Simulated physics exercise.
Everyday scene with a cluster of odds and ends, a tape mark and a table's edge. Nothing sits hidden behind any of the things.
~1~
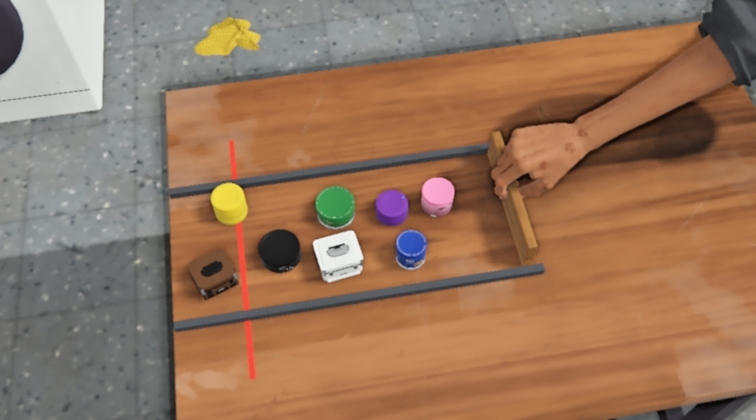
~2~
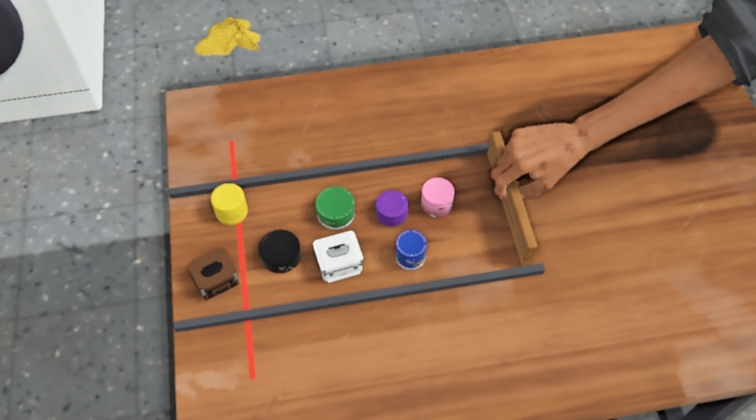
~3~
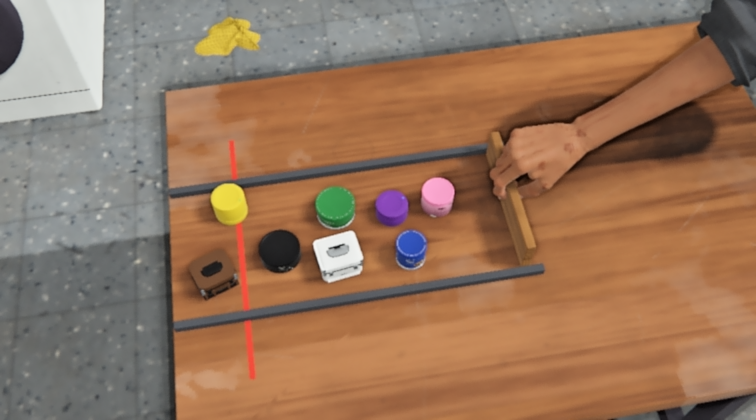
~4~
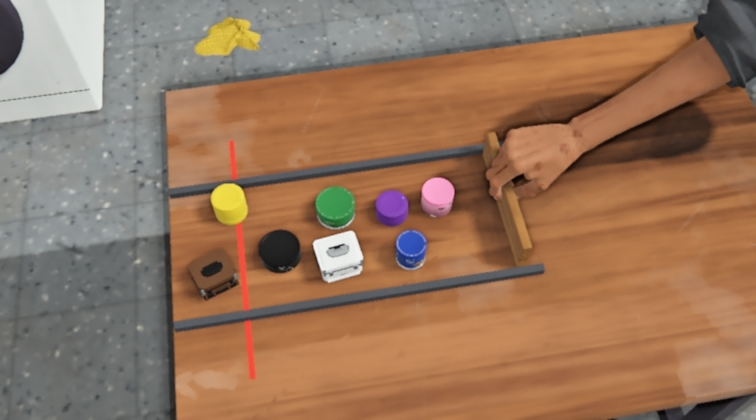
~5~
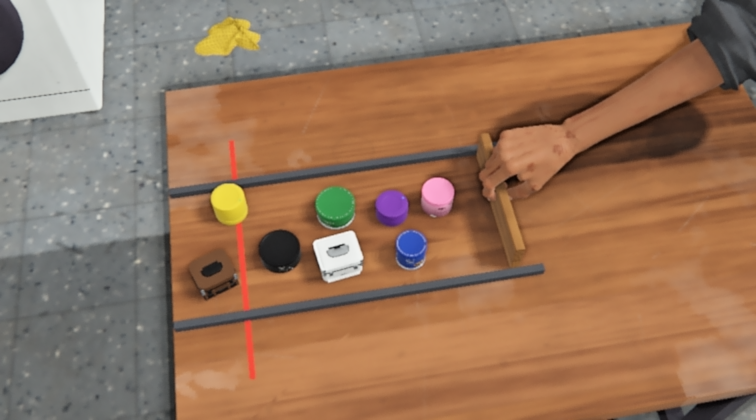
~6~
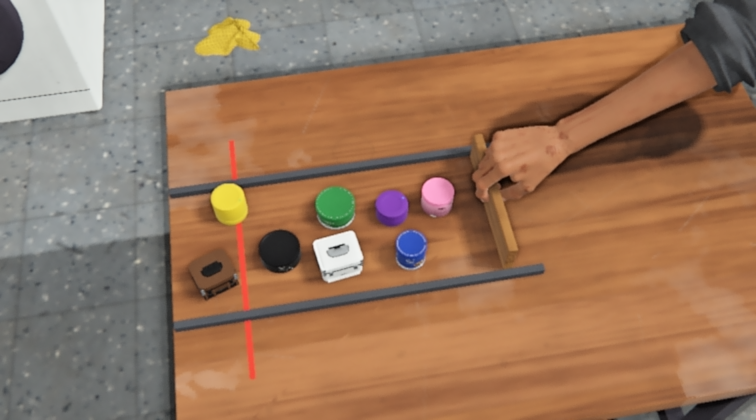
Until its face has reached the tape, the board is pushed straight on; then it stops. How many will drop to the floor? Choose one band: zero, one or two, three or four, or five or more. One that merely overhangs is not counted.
One or two.
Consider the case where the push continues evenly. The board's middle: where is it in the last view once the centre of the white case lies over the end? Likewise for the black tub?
First it's close to (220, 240), next close to (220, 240).
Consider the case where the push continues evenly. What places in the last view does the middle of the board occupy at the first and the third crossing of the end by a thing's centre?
(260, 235), later (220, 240).
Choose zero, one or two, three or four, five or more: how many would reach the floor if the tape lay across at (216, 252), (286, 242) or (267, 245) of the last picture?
Counting what would fall each time, I get three or four; no fall at all; none.
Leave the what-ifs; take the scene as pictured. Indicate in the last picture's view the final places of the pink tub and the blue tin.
Going in order: First (223, 231), then (228, 291).
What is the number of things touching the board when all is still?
4 end up touching it.
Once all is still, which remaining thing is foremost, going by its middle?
That's the yellow lid, it ends up nearest.
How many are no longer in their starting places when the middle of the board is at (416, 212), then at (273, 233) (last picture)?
4 at one spot and 8 at the other.
Soon after, none off yet; brown case at rest near (214, 274); yellow lid at rest near (230, 205); black tub at rest near (280, 252).
In the end, the number that fall off is one or two; gone, brown case.
